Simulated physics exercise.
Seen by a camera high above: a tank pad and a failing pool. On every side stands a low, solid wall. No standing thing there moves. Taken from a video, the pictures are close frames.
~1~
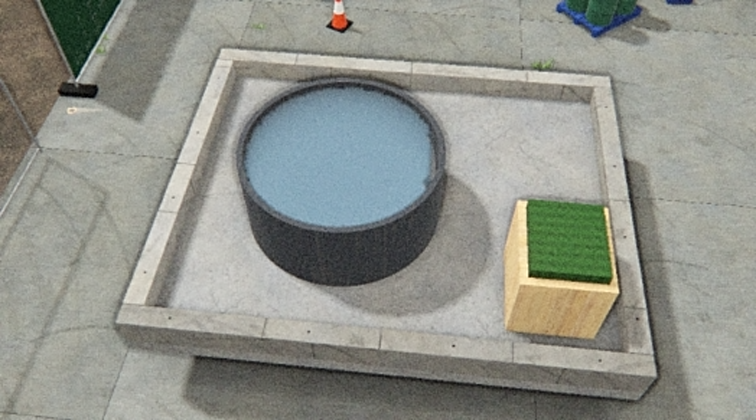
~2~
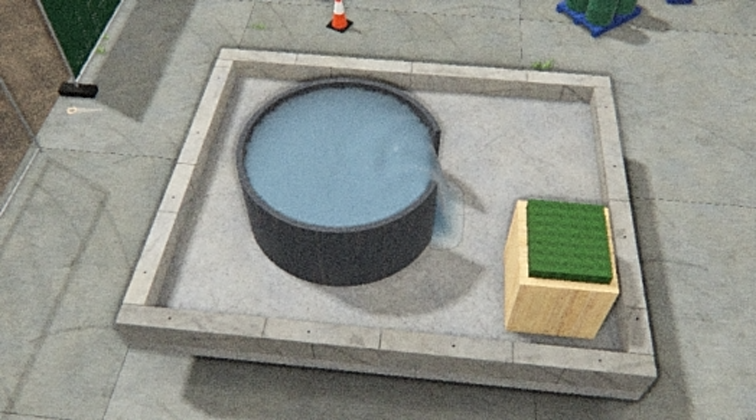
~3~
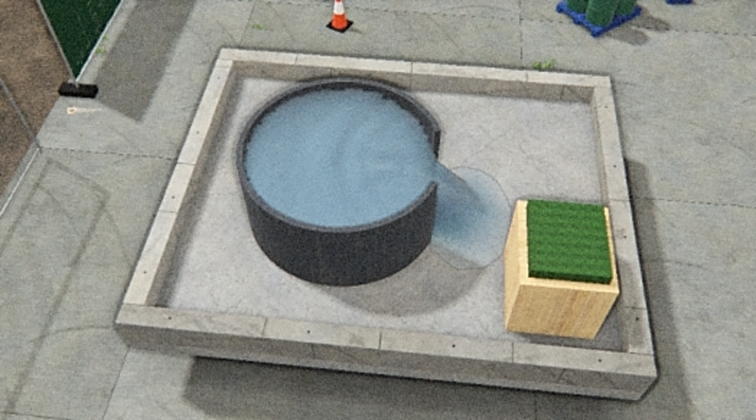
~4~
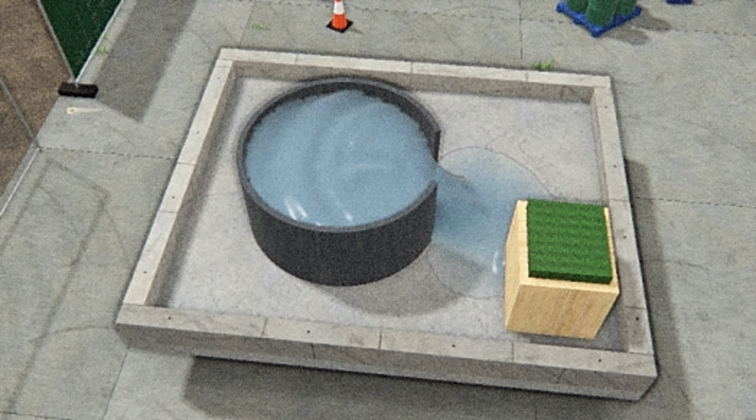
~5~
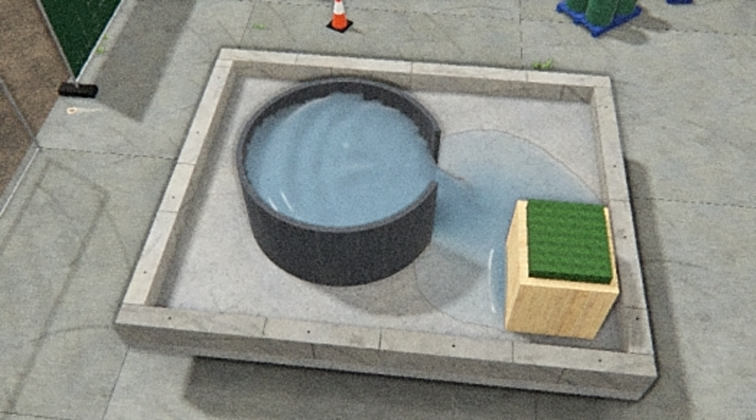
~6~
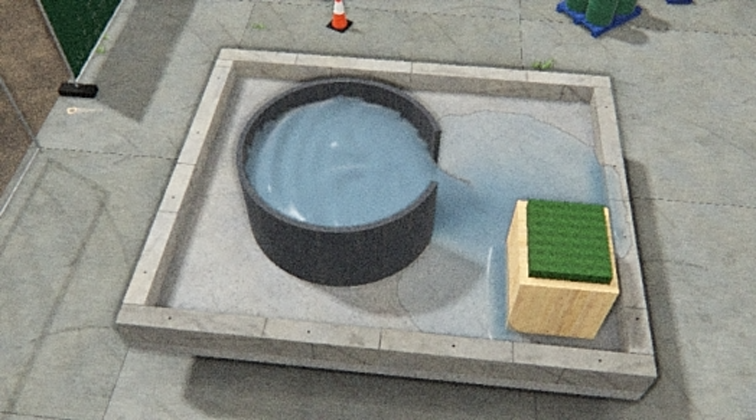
On a low-walled concrete pad, a round dark pool opens on its right side, water pouring out and spreading around a grass-topped block.
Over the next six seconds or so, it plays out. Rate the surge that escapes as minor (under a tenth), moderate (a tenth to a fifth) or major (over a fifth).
It is a moderate surge.
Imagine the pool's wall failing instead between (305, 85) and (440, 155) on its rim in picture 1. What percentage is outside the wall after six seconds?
My estimate is near 24 percent.
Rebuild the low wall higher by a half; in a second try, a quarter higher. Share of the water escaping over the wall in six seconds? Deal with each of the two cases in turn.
About 4 and 8 per cent.
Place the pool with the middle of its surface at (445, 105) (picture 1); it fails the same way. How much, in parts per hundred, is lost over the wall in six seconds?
Some 28 per cent.
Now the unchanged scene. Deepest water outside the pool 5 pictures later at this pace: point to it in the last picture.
My best guess is roughly (601, 227).
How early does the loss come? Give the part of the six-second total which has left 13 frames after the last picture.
Roughly 70 per cent.
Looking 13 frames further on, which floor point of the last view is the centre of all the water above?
Estimate: (422, 207).
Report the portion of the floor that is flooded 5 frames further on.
Close to 50 in a hundred, I think.
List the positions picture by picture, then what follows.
In the first frame, the round pool at (342, 153) is whole and still.
In the second frame, the front is at (445, 184), out from the gap at (435, 197).
In the third frame, water pours out at (435, 198) and has run to (488, 180).
In the fourth frame, water pours out at (435, 199) and has run to a hidden place.
In the fifth frame, the front is at a hidden place, out from the gap at (435, 198).
In the sixth frame, water pours out at (435, 197) and has run to (592, 152).
A moment on, water covers 40 % of the floor; the low wall has let 0 % over.
Next, water covers 45 % of the floor; the low wall has let 1 % over.
Then, water covers 60 % of the floor; the low wall has let 10 % over.
Later, water covers 85 % of the floor; the low wall has let 14 % over.
In the end, water covers 85 % of the floor; the low wall has let 15 % over.
